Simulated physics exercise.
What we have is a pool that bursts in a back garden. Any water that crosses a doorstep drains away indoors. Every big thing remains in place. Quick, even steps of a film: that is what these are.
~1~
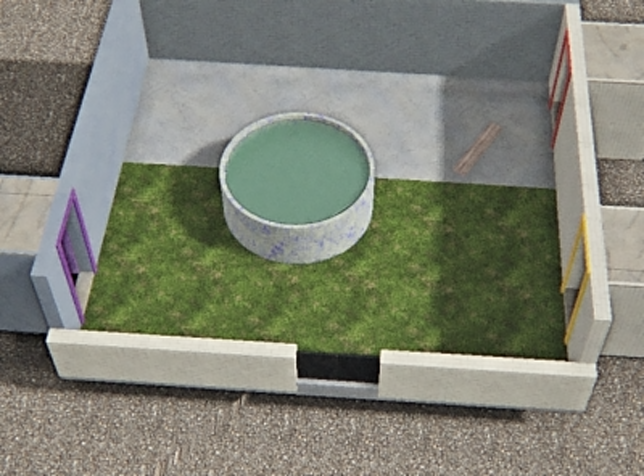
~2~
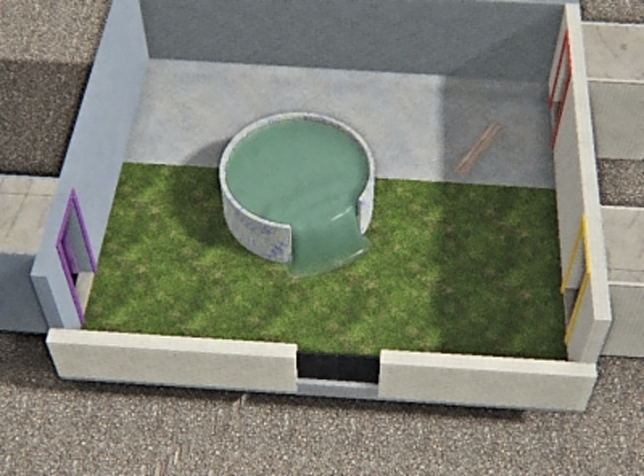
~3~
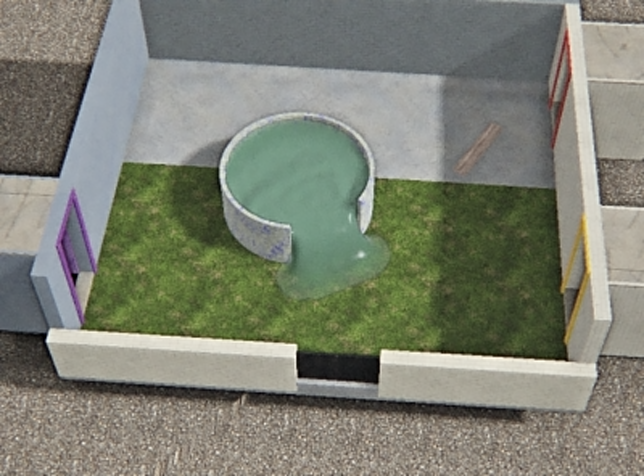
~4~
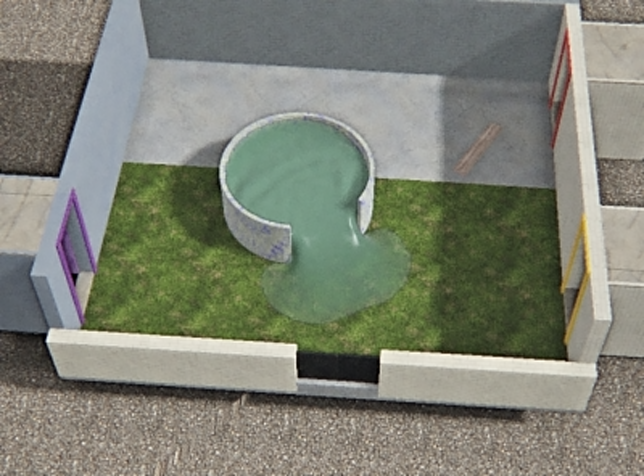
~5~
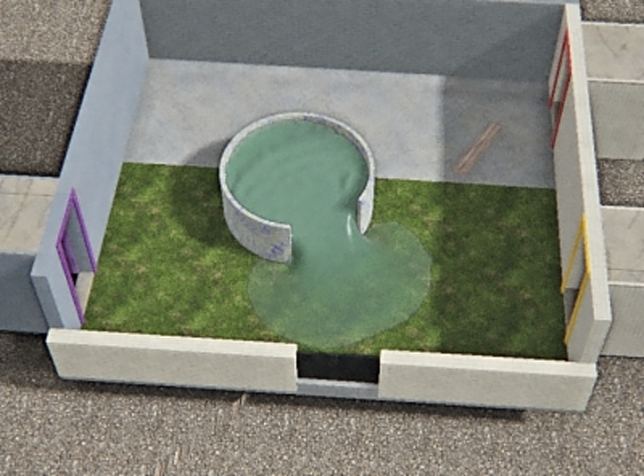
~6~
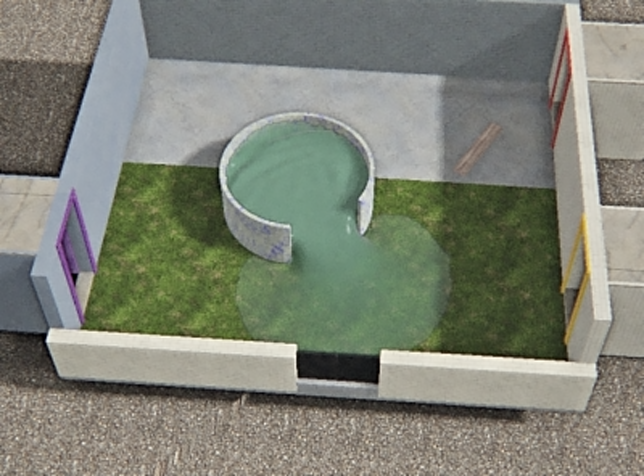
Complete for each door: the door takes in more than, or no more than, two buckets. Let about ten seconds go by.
Completed: The yellow door takes in more than two buckets; the purple door takes in no more than two buckets; the red door takes in no more than two buckets.
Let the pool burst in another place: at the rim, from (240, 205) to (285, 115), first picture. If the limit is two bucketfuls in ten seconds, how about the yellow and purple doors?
The yellow door misses the threshold, while the purple door overshoots the limit.
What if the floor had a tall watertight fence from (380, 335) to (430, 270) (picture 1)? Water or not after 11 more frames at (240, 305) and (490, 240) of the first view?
In that order: Wet, awash.
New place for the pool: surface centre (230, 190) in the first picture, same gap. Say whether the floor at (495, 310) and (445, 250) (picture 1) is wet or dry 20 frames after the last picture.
Result: Inundated; inundated.
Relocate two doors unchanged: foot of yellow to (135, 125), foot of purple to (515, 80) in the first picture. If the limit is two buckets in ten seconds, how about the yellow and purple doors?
For yellow it remains below, and for purple it ends up above.
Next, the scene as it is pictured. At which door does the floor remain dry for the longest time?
Answer: The one in red.
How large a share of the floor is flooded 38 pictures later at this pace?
Close to 70 in a hundred, I think.
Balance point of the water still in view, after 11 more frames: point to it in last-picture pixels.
Somewhere near (345, 266).
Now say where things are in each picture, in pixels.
The first picture shows the round pool at (297, 171) is whole and still.
In the second picture, water pours out at (329, 244) and has run to (288, 270).
In the third picture, the front is at (289, 291), out from the gap at (329, 245).
In the fourth picture, water pours out at (329, 246) and has run to (293, 315).
In the fifth picture, the front is at (414, 308), out from the gap at (329, 247).
In the sixth picture, water pours out at (329, 246) and has run to a hidden place.
A moment on, water covers 25 % of the floor; the yellow door not reached, the purple door not reached, the red door not reached.
Next, water covers 30 % of the floor; the yellow door wet at the sill, nothing in, the purple door not reached, the red door not reached.
Then, water covers 45 % of the floor; the yellow door over two buckets in, the purple door wet at the sill, nothing in, the red door not reached.
Later, water covers 70 % of the floor; the yellow door far over two buckets in, the purple door under two buckets in, the red door wet at the sill, nothing in.
In the end, water covers 95 % of the floor; the yellow door far over two buckets in, the purple door under two buckets in, the red door wet at the sill, nothing in.
